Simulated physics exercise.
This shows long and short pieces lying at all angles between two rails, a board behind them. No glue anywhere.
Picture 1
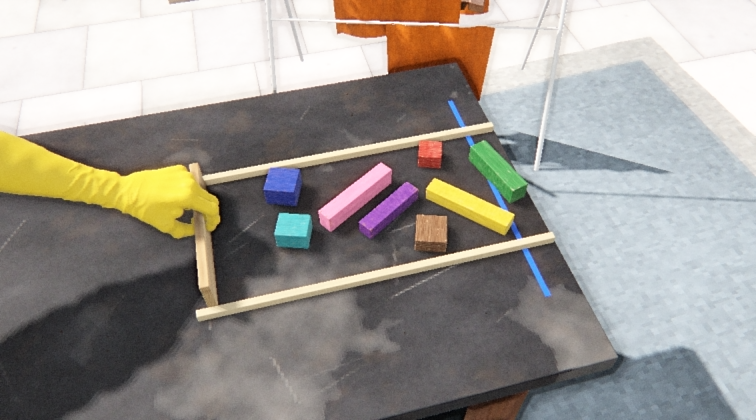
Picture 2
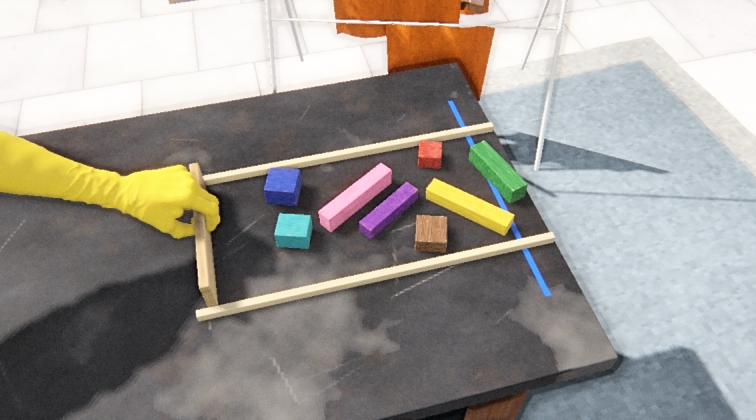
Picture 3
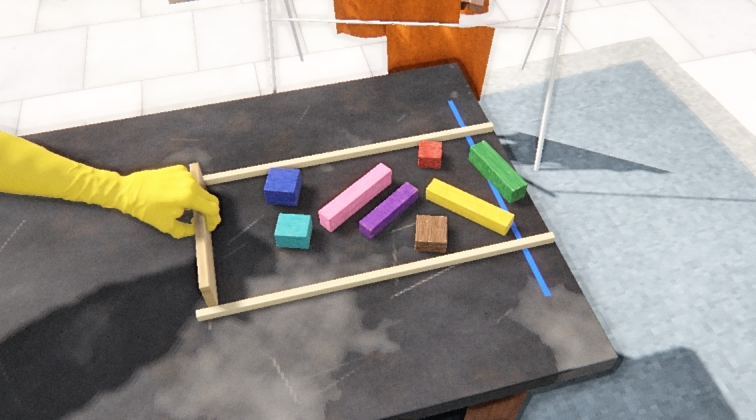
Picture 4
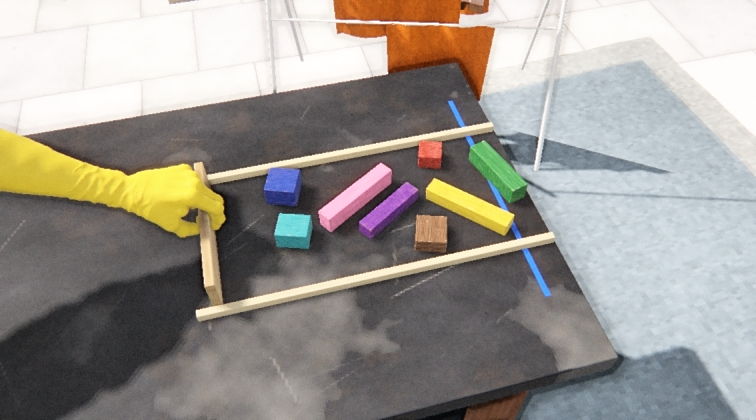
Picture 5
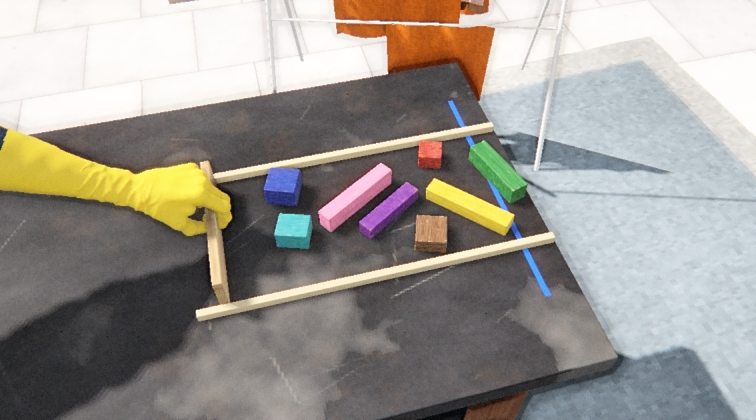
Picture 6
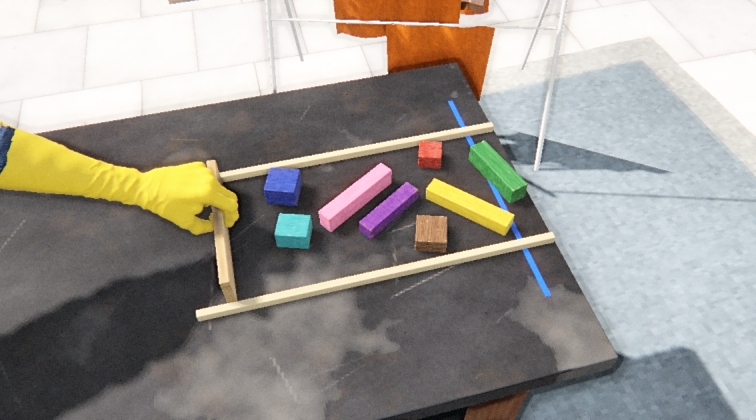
On a dark, scuffed tabletop, colored blocks and bars lie scattered between two pale wooden rails, with a blue strip near the right edge. A yellow-gloved hand holds an upright board at the left, keeping it nearly still at first. The hand then slides it slightly right, while the pieces stay put.
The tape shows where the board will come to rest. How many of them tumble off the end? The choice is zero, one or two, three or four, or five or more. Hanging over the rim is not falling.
As it turns out, the number that fall off is five or more.
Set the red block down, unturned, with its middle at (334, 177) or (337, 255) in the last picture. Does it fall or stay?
In turn it comes down; is kept.
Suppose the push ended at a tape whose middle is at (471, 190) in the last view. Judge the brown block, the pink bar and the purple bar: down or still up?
The brown block is kept, the pink bar does not fall, the purple bar survives.
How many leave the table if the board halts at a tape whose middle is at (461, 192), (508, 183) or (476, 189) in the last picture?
Down on the floor: 2, 5 and 3.
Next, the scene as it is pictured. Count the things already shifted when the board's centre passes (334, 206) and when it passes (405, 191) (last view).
First 4, then 7.
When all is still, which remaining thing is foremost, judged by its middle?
Foremost is the brown block.
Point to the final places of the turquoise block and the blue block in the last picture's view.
First (511, 184), then (491, 144).
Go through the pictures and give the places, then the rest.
Green bar (497, 171); yellow bar (469, 206); red block (430, 154); board (203, 232); tape (493, 186), in the first frame.
Yellow bar (469, 206); purple bar (389, 210), in the second frame.
Red block (430, 154); pink bar (357, 196), in the third frame.
Green bar (497, 171); board (208, 231), in the fourth frame.
Yellow bar (469, 206); turquoise block (294, 231), in the fifth frame.
Green bar (497, 171); yellow bar (469, 206); red block (430, 154); board (221, 228); tape (493, 186), in the sixth frame.
Early on, none off yet; green bar at rest near (497, 171); yellow bar at rest near (469, 206); red block at rest near (431, 154).
Finally, the number that fall off is five or more; lost, pink bar, purple bar, red block, yellow bar and green bar.
